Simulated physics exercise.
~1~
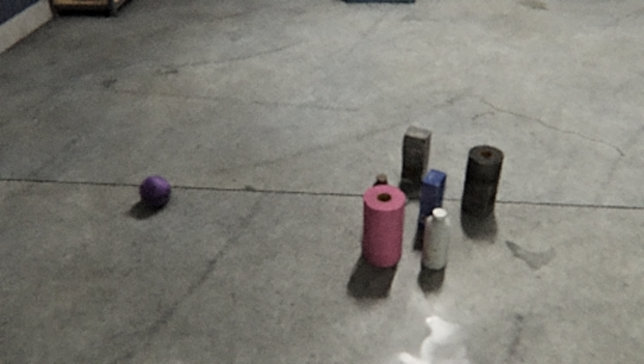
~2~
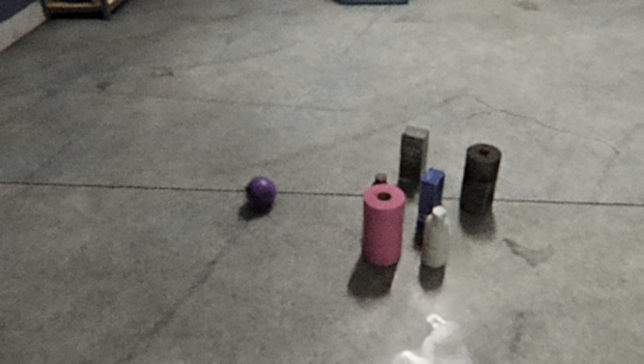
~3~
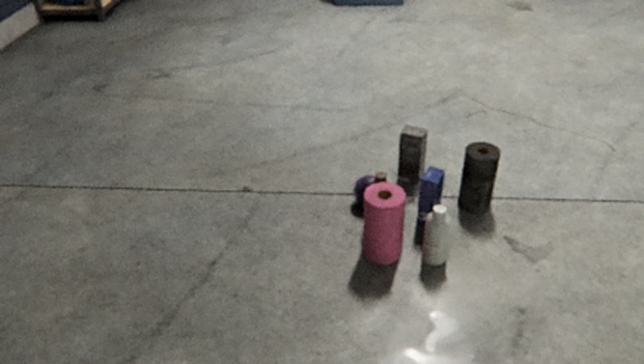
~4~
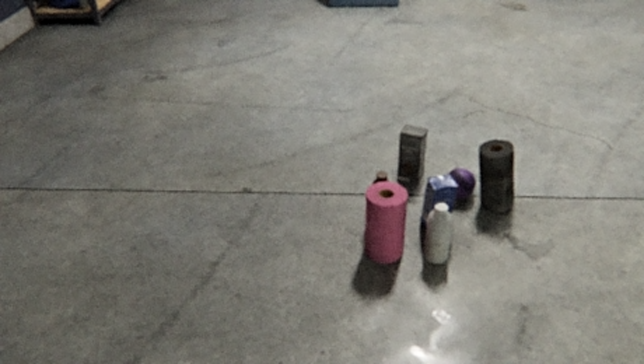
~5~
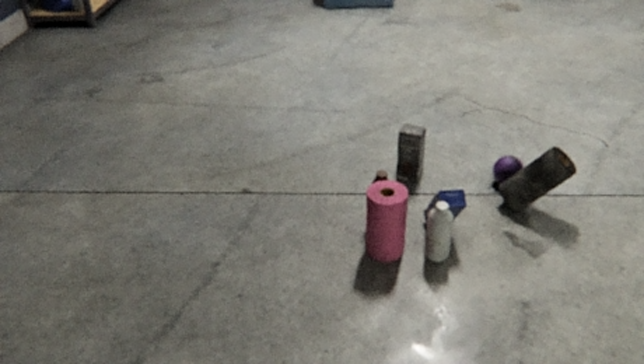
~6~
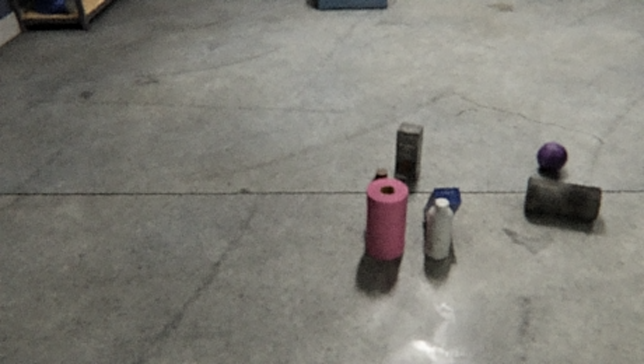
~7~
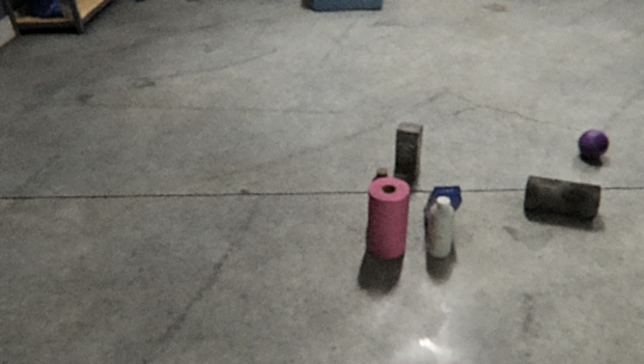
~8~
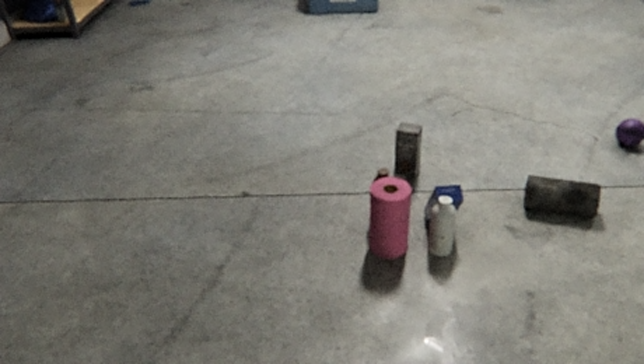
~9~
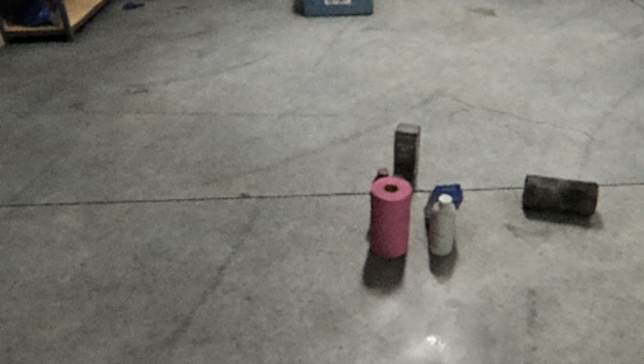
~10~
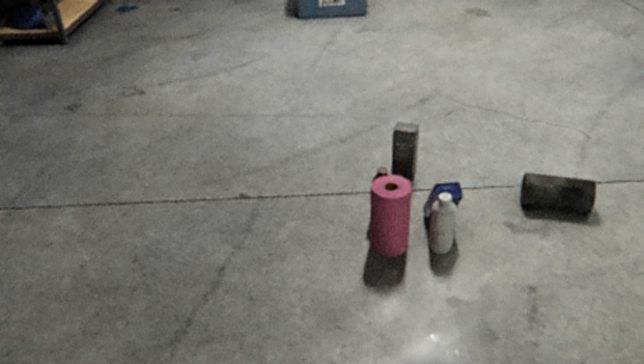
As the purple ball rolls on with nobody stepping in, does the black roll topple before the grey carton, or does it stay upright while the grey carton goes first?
The black roll topples first, ending up on its side to the right. The grey carton is still standing at the end.
